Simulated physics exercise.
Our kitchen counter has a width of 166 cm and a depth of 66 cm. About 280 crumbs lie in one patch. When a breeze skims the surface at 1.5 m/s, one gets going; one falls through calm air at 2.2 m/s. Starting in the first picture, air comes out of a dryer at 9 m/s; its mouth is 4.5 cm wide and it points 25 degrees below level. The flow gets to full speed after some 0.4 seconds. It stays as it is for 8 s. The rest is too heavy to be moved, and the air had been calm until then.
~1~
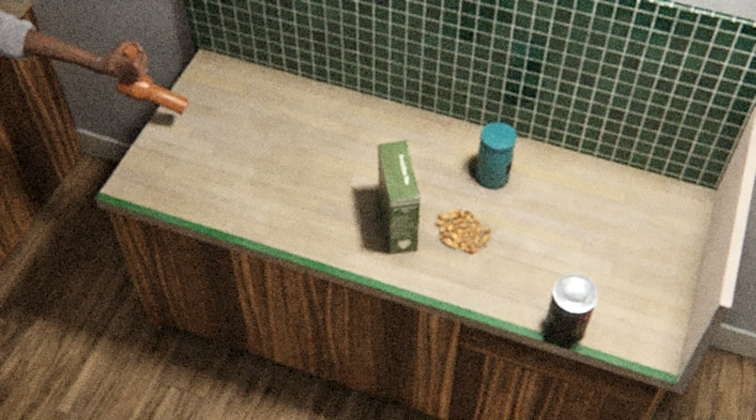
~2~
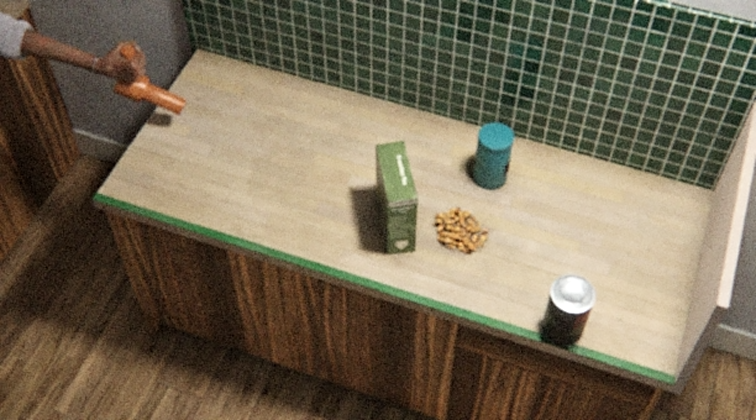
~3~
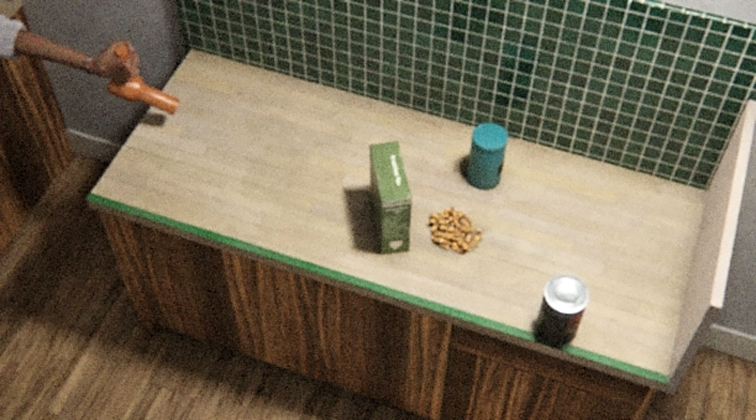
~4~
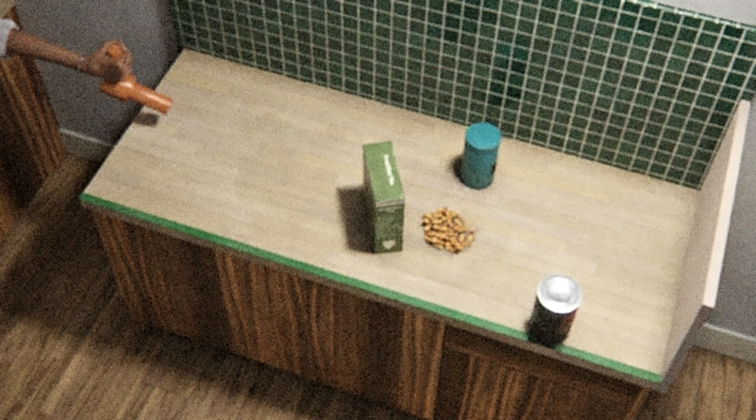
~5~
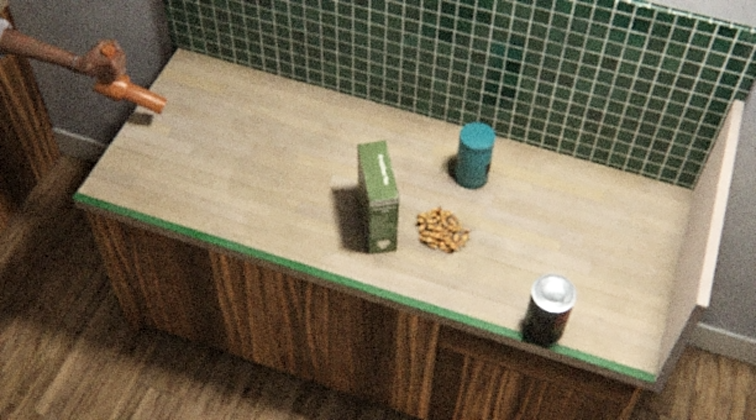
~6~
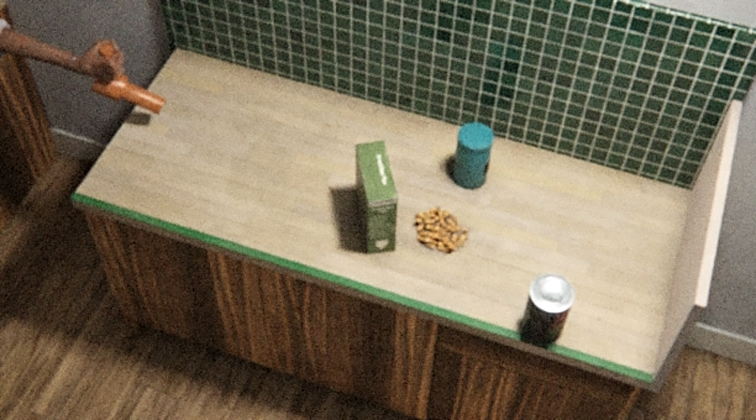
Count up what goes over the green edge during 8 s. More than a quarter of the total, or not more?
The loss over that edge stays within a quarter.
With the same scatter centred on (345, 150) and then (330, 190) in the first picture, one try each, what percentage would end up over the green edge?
0 %, 20 %.
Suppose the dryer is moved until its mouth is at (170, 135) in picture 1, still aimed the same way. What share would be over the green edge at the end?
0 %.
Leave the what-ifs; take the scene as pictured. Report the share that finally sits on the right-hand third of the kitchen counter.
I'd put it at about 0 percent.
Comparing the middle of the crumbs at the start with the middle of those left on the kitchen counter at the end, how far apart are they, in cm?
The middle ends up about 0 cm from the start.
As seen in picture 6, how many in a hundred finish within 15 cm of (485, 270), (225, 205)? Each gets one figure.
I would say around 30 % and 0 % respectively.
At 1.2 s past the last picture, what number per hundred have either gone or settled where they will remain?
My guess would be around 80 %.
Then, 1.2 s after the last picture the count stands so, 0 % are over the green edge; the middle of those still in play is near (441, 231).
Then, 2.2 s after the last picture the count stands so, 0 % are over the green edge; the middle of those still in play is near (441, 231).
Then, 4.0 s after the last picture the count stands so, 0 % are over the green edge; the middle of those still in play is near (441, 231).
Then, 7.6 s after the last picture, at the end, 0 % are over the green edge; the middle of those still in play is near (441, 231).
